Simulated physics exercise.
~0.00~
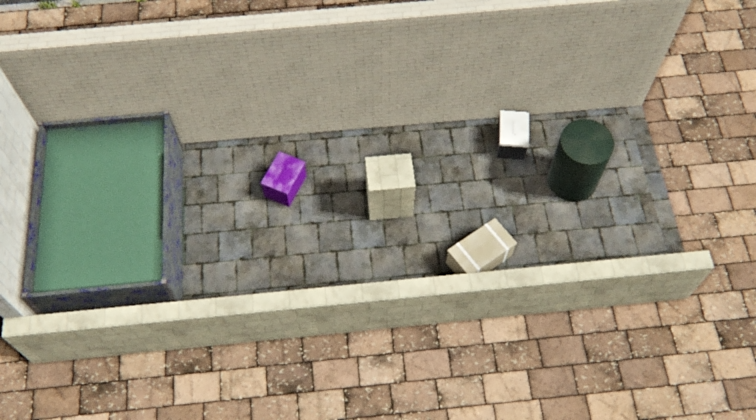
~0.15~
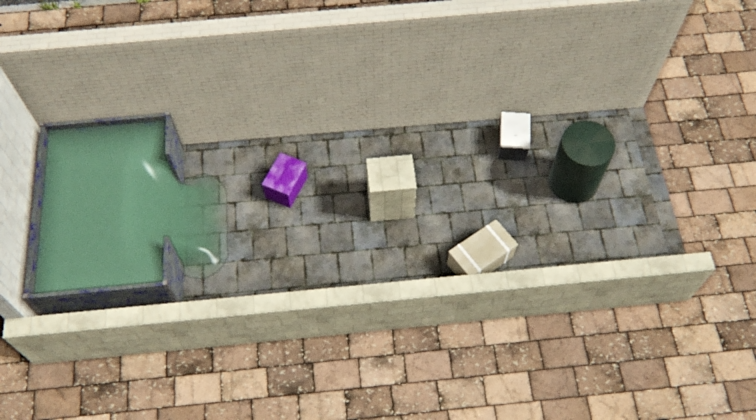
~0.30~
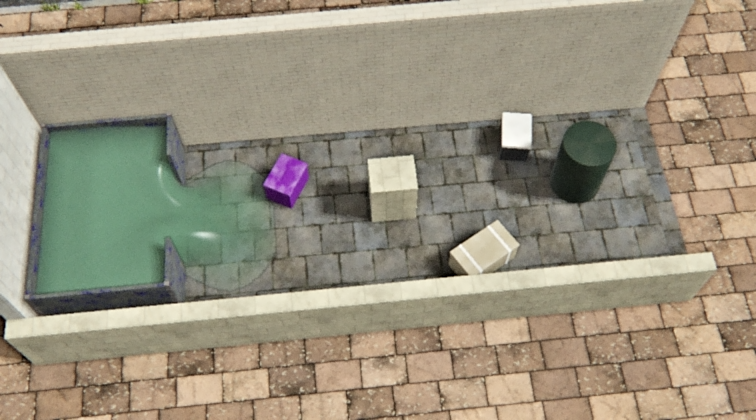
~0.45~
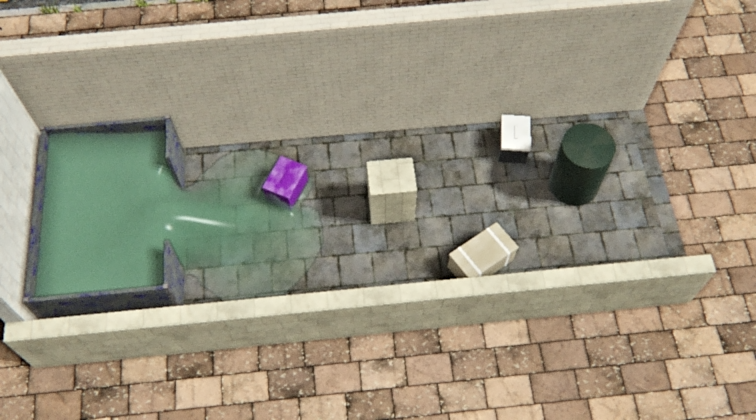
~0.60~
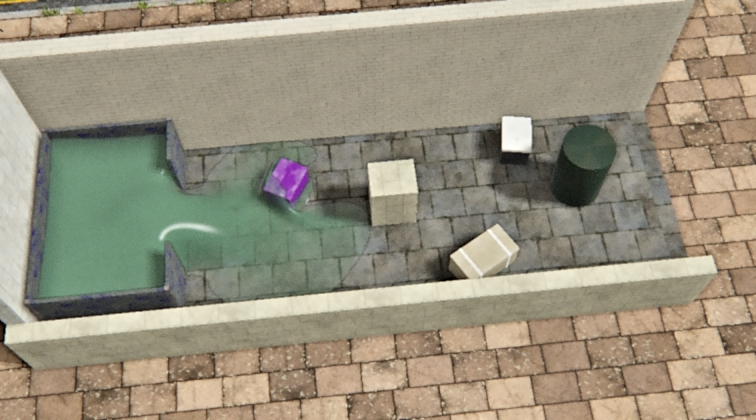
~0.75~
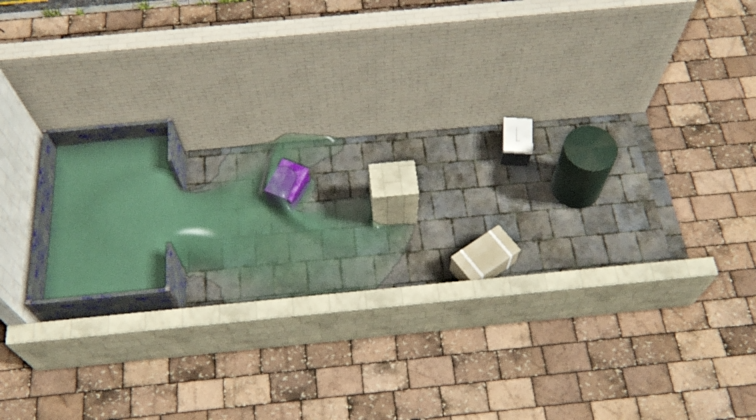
A walled lane held a tank of green water on the left, then its right side opened and the water poured out, spreading rightward over the paving around the purple box, which stayed put.
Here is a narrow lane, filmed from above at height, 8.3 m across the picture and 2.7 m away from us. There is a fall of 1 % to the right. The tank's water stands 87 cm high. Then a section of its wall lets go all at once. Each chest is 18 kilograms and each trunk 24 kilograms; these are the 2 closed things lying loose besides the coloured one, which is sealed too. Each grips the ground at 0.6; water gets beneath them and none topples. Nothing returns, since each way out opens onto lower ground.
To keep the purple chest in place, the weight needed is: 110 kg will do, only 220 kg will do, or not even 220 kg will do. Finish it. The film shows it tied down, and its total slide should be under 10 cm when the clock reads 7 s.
Only 220 kg will do.
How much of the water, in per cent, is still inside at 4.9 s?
Some 68 per cent remains.
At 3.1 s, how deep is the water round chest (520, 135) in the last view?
Roughly 7 cm.
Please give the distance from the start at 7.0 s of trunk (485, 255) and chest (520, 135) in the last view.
The first is washed out and the second is washed out.
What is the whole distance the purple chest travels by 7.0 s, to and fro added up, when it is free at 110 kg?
Total path: Roughly 80 cm.
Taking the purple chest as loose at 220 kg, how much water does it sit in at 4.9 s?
About 12 cm.
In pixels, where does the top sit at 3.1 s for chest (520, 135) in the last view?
My estimate: Around (629, 132).
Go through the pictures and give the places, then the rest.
The purple chest at (283, 172) rests on the ground; water covers 3.7 m2; 0 of 3 have shifted, in the first frame.
The purple chest at (284, 174) rests on the ground; 4.6 m2 under water; 0 of 3 have shifted, in the second frame.
The purple chest at (285, 174) rests on the ground; 5.8 m2 under water; 0 of 3 have shifted, in the third frame.
The purple chest at (284, 177), on the bottom; 6.9 m2 under water; 0 of 3 have shifted, in the fourth frame.
The purple chest at (285, 178) rests on the ground; 8.3 m2 under water; 0 of 3 have shifted, in the fifth frame.
The purple chest at (286, 179), on the bottom; 9.3 m2 under water; 0 of 3 have shifted, in the sixth frame.
After 1.4 s the purple chest would be 53 cm from its start with 110 kg and 0 cm from its start with 220 kg; 21 cm of water round it then.
After 3.1 s the purple chest would be 85 cm from its start with 110 kg and 0 cm from its start with 220 kg; 17 cm of water round it then.
After 4.9 s the purple chest would be 85 cm from its start with 110 kg and 0 cm from its start with 220 kg; 12 cm of water round it then.
After 7.0 s the purple chest would be 85 cm from its start with 110 kg and 0 cm from its start with 220 kg; 8 cm of water round it then.
